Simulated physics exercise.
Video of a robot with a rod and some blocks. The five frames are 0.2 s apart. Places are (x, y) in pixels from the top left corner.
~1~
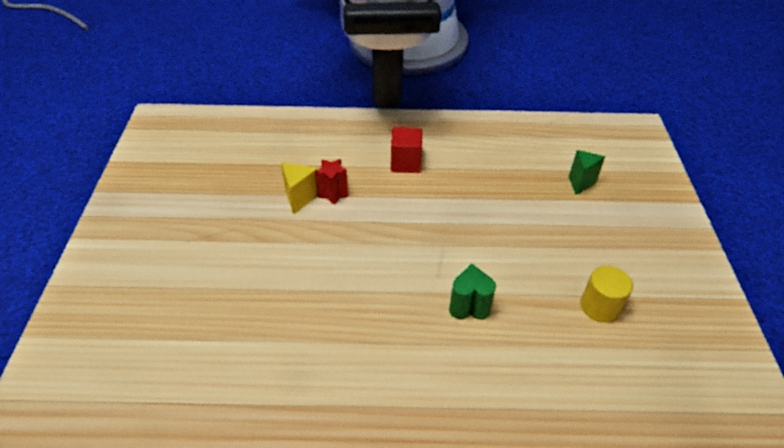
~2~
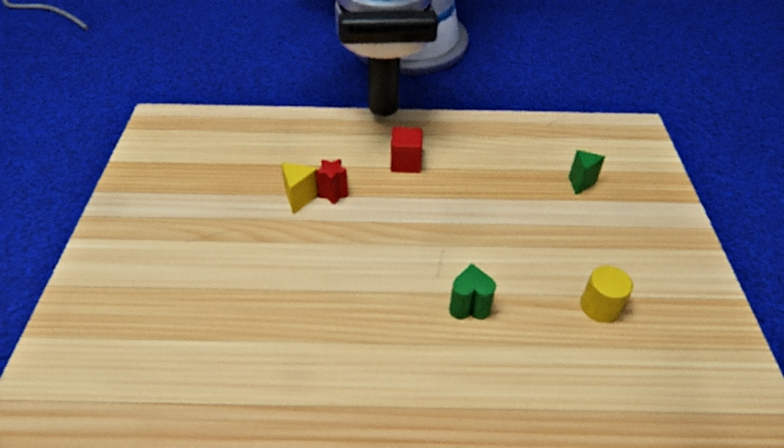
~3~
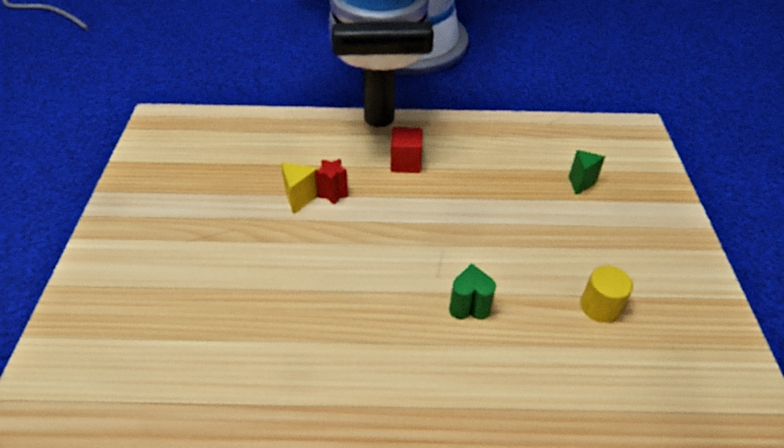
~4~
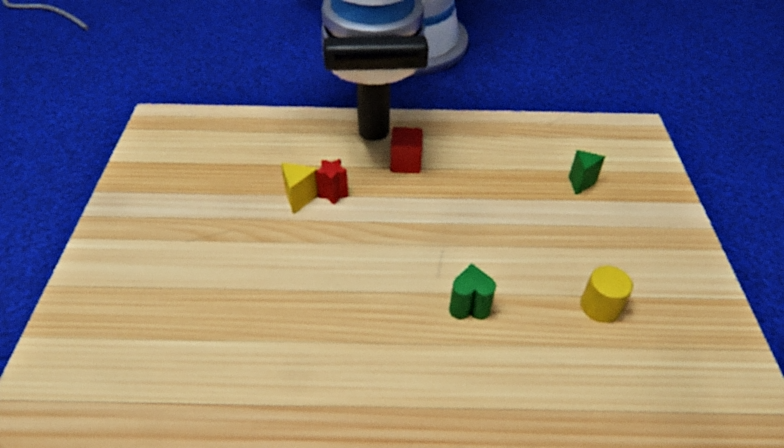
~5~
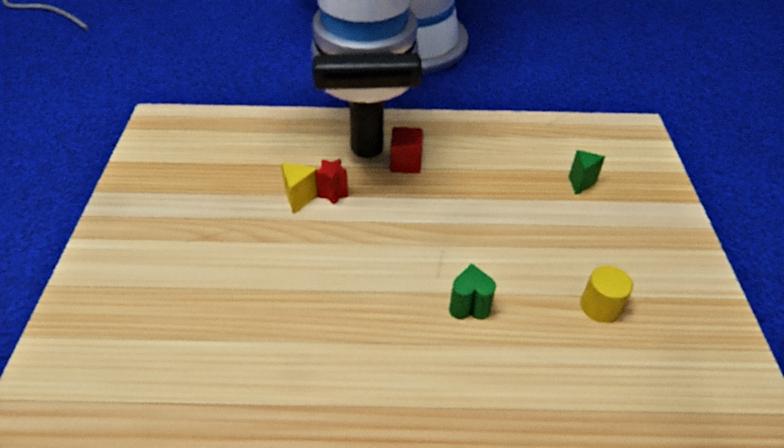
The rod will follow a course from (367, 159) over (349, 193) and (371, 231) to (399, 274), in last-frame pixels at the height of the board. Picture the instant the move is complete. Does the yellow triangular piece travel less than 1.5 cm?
Yes - that is the case.
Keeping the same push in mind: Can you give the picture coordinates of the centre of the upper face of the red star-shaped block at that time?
If I read the scene right, the answer is (322, 183).
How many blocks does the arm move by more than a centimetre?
My prediction: One block.
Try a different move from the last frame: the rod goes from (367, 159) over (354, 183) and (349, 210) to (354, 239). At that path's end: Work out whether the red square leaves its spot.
The block in question stays where it was by the end.
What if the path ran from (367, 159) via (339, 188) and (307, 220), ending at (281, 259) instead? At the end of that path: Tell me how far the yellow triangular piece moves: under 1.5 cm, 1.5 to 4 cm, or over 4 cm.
The shift is from 1.5 to 4 cm.
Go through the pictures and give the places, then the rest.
Rod's lower end (387, 99); yellow triangular piece (296, 172); red star-shaped block (331, 167), in the first frame.
Rod (384, 107); blocks still, in the second frame.
Rod (379, 118); blocks still, in the third frame.
Rod (374, 131); blocks still, in the fourth frame.
Rod (367, 148); yellow triangular piece (296, 172); red star-shaped block (331, 167), in the fifth frame.
The first path, step by step. One third of the way, rod (349, 182); red star-shaped block (321, 180), turned 40° clockwise.
Two thirds of the way, rod (371, 220); red star-shaped block (322, 183), turned 75° clockwise.
At the end, rod (399, 263); yellow triangular piece still; red star-shaped block (322, 183), turned 75° clockwise.
